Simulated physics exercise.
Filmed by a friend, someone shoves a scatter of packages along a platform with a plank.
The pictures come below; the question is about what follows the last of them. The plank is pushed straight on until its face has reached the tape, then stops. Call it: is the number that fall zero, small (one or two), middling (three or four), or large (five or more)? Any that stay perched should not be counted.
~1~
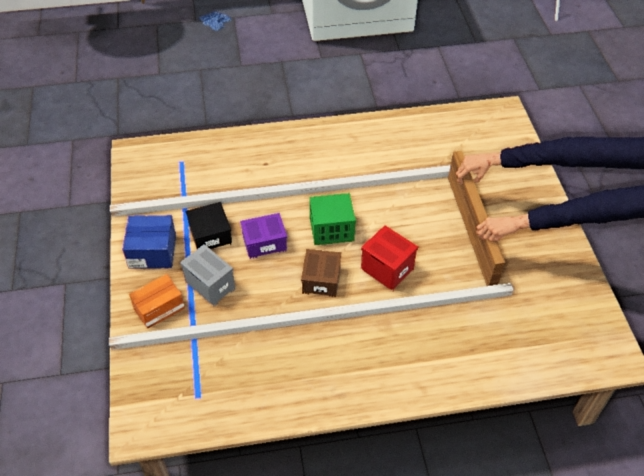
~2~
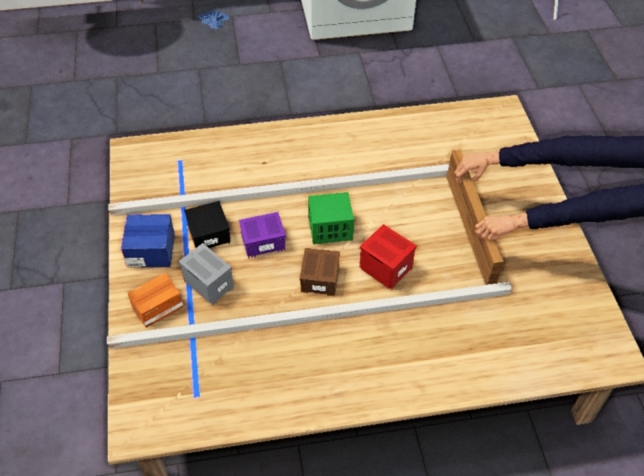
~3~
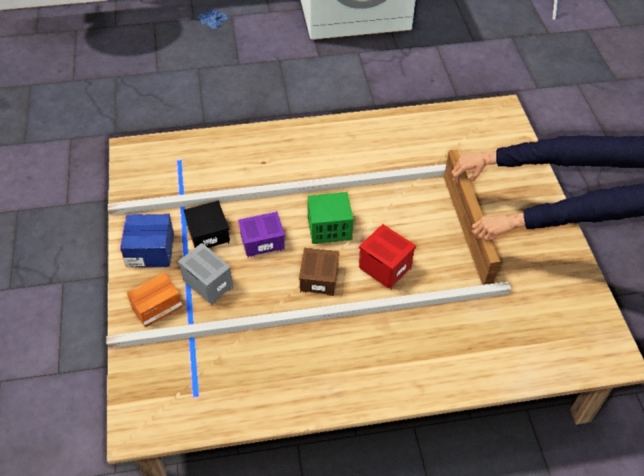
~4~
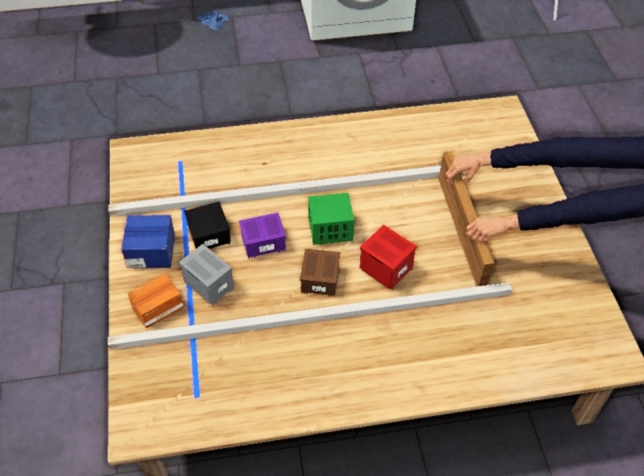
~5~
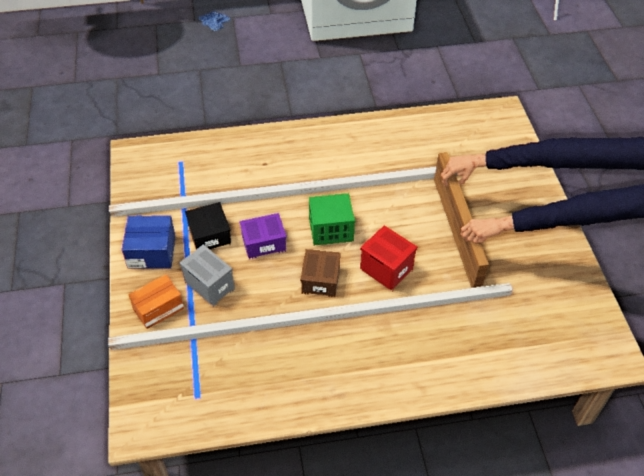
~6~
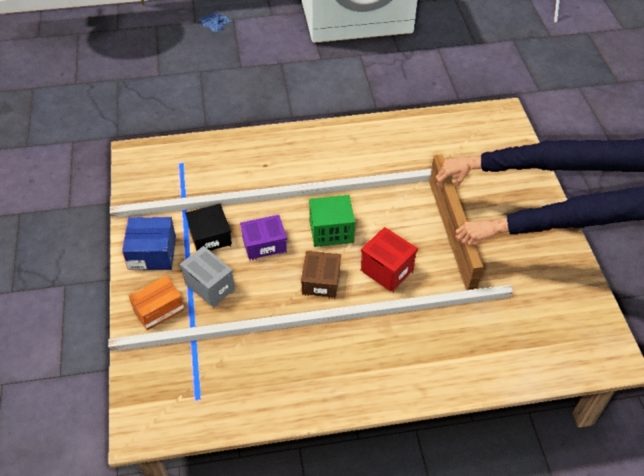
It is middling.
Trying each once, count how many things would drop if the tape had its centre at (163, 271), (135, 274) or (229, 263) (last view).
In order, the counts are 6, 6 and 2.
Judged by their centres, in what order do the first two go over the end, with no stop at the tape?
First the blue box, then the orange box.
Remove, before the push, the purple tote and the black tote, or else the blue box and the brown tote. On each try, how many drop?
The first removal gives 2, the second gives 1.
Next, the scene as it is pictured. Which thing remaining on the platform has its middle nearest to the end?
The purple tote winds up nearest.
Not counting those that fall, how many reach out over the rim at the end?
That'd be 1.
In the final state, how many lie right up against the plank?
2 are in contact with it.
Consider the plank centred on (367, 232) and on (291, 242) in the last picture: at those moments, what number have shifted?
Counting first: 2, next 7.
Soon after, none off yet; blue box at rest near (150, 243); orange box at rest near (157, 303); grey tote at rest near (208, 278).
After that, none off yet; blue box displaced a little near (133, 245); orange box at rest near (157, 303); grey tote displaced a little near (186, 277).
In the end, the number that fall off is three or four; gone, black tote, grey tote, orange box and blue box.
